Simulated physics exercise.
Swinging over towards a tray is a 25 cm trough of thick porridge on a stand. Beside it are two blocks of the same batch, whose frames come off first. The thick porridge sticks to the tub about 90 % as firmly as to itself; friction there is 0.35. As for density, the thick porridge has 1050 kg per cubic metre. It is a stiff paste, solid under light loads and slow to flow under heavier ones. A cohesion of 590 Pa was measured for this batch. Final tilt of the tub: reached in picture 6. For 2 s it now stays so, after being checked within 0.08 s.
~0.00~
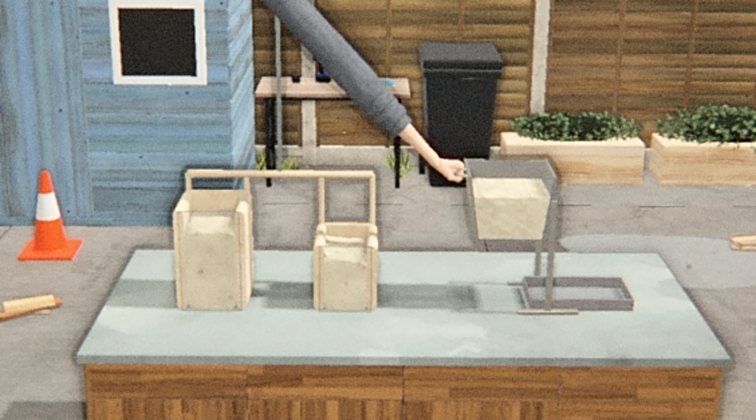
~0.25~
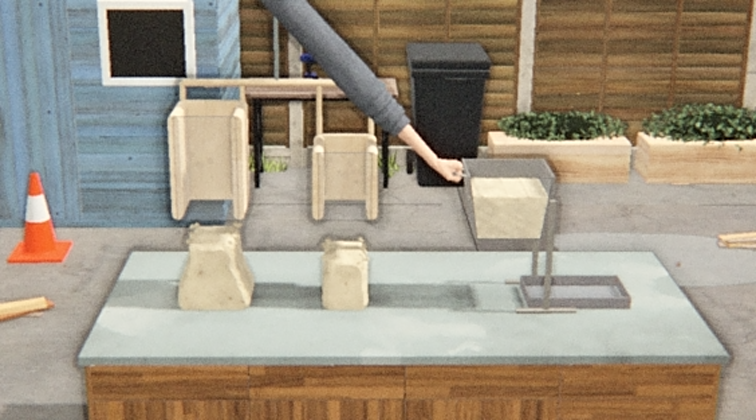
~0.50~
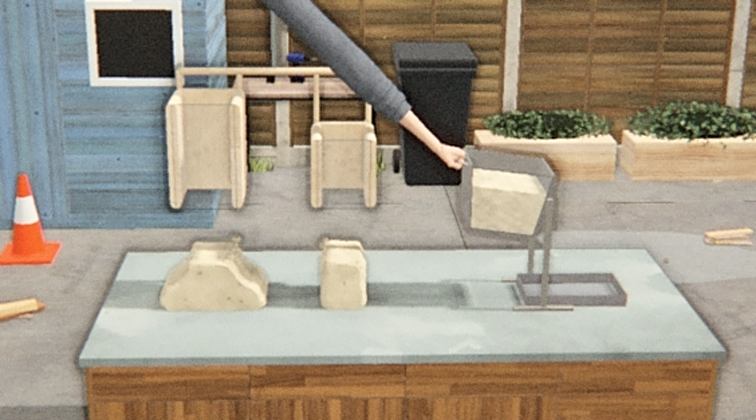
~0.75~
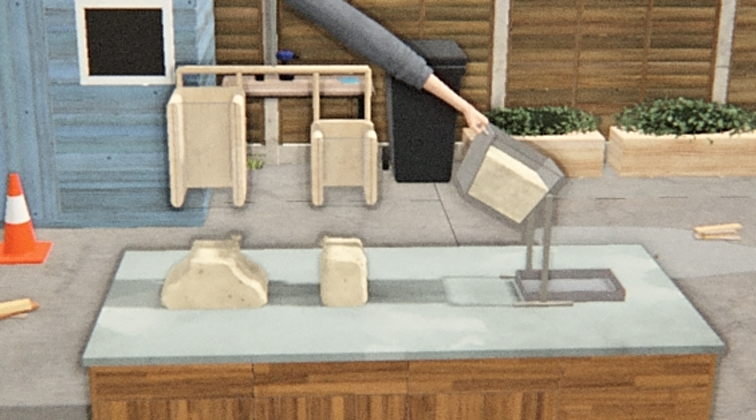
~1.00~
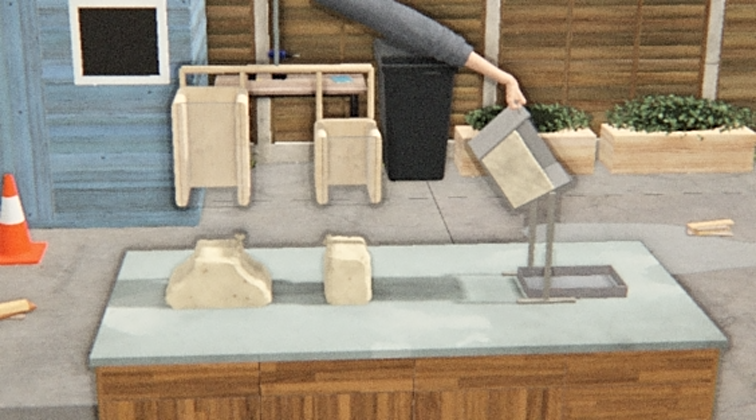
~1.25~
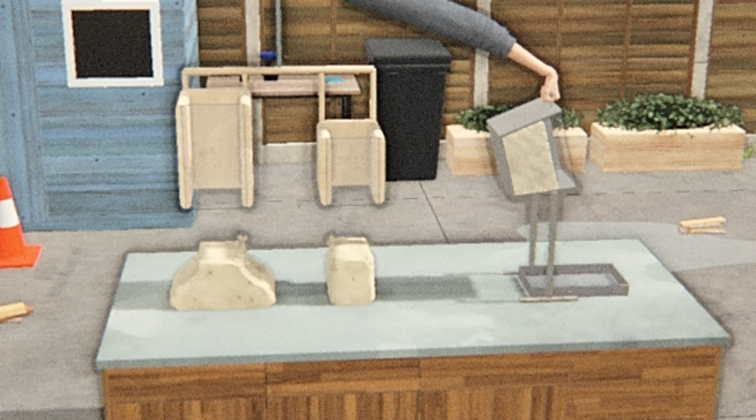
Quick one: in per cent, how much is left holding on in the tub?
Expect around 100 %.
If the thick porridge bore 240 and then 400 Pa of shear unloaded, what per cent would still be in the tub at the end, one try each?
Try one gives 60 per cent, try two gives 85 per cent.
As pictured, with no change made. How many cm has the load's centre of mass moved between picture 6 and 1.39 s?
0 cm.
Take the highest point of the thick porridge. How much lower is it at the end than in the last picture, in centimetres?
0 cm or so.
By 1.39 s, the tub is at 75 degrees and holds 100 %.
By 1.56 s, the tub is at 75 degrees and holds 100 %.
By 1.73 s, the tub is at 75 degrees and holds 100 %.
By 1.90 s, the tub is at 75 degrees and holds 100 %.
By 3.25 s, at the end, the tub is at 75 degrees and holds 100 %.
